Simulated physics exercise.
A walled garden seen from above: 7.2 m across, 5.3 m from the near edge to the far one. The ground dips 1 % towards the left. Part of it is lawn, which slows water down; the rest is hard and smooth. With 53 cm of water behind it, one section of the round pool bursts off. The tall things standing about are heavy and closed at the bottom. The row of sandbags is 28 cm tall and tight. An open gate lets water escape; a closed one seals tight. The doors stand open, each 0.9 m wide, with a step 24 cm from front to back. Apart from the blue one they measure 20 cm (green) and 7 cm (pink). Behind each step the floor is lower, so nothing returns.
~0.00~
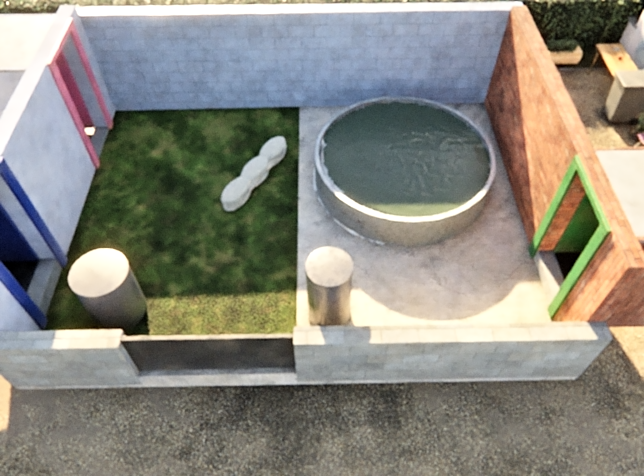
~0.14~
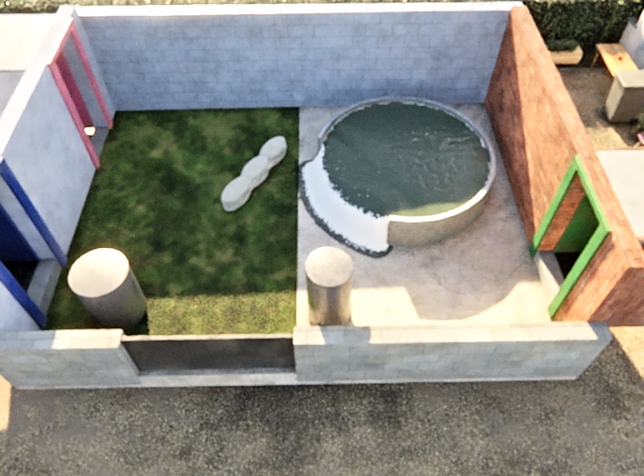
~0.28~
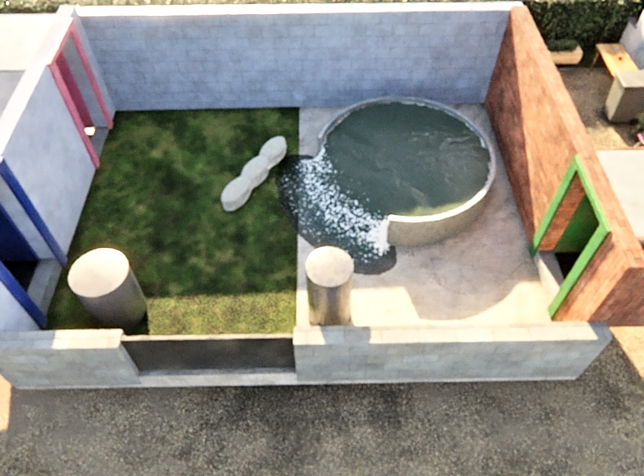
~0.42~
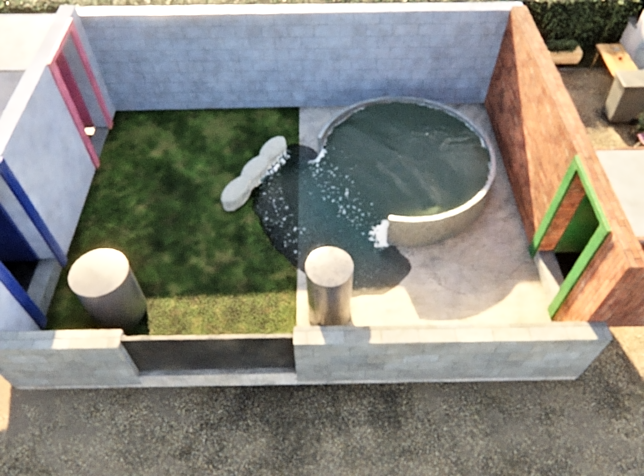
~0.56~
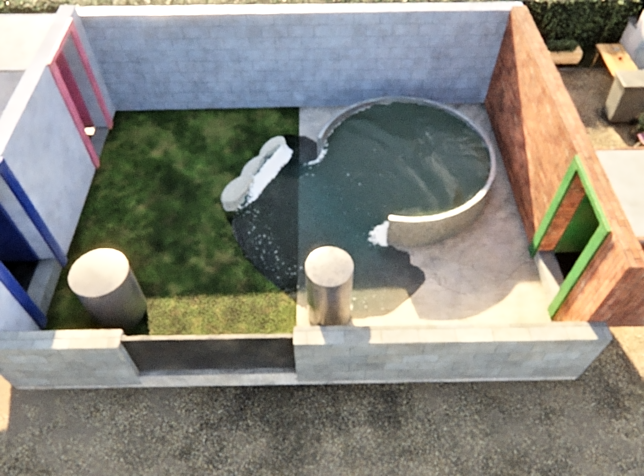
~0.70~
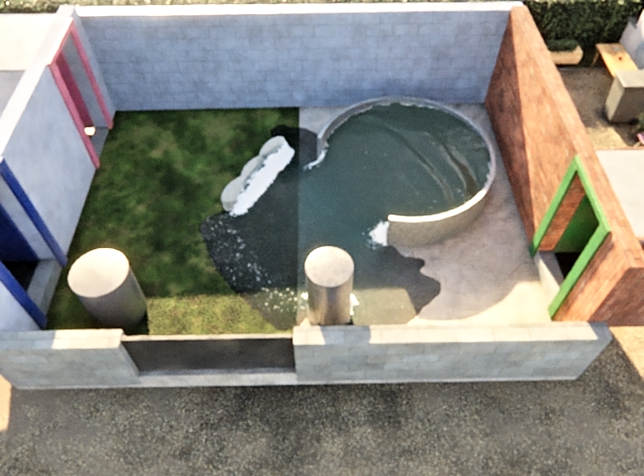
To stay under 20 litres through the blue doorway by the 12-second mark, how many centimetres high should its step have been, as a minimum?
Close to 17 cm is just enough.
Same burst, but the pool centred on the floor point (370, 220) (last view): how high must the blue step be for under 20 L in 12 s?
Then roughly 23 cm.
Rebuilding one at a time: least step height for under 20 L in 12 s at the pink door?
About 12.5 cm at pink.
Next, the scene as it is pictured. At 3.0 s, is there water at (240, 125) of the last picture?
It is still dry.
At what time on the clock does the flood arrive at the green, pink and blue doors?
Green 3.6 s, pink 4.0 s, blue 2.4 s.
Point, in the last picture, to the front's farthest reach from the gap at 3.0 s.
At about (31, 362).
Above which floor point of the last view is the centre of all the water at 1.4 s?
Near (365, 197).
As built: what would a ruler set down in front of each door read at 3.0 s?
Depths in cm: Green 0, pink 0, blue 21.
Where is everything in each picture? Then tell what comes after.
Still water, 53 cm deep, in the round pool at (404, 156); the blue door at (24, 252) is dry, in the first frame.
The gap is at (331, 203), the front 0.3 m out at (303, 168); the back of the round pool holds 53 cm, in the second frame.
The gap is at (331, 204), the front 0.7 m out at a hidden place; the back of the round pool holds 53 cm, in the third frame.
Water pours out at (331, 205) and has run 1.1 m, to a hidden place; about 7 cm deep outside, 53 cm at the back, in the fourth frame.
The gap is at (331, 206), the front 1.5 m out at (233, 219); the back of the round pool holds 53 cm, in the fifth frame.
Water pours out at (331, 206) and has run 2.0 m, to (206, 231); about 6 cm deep outside, 53 cm at the back; the blue door at (24, 252), 4.4 m from the gap, is still 2.4 m from the nearest water, in the sixth frame.
After 1.4 s water covers 30 % of the floor, deepest (31 cm) near (257, 191); it has not reached the blue door.
After 3.0 s water covers 60 % of the floor, deepest (39 cm) near (31, 362); 21 cm at the blue door, 0 litres in over its 25 cm step.
After 12.0 s water covers 95 % of the floor, deepest (14 cm) near (107, 138); 12 cm at the blue door, 1 litre in over its 25 cm step.
At the blue door as built, the water arrived by 2.4 s and peaked near 26 cm at 3.4 s.
With a step of 14.5 cm, 42 litres would have come in within the 12 s; with 20 cm, 10 litres. So under 20 litres takes about 17 cm.
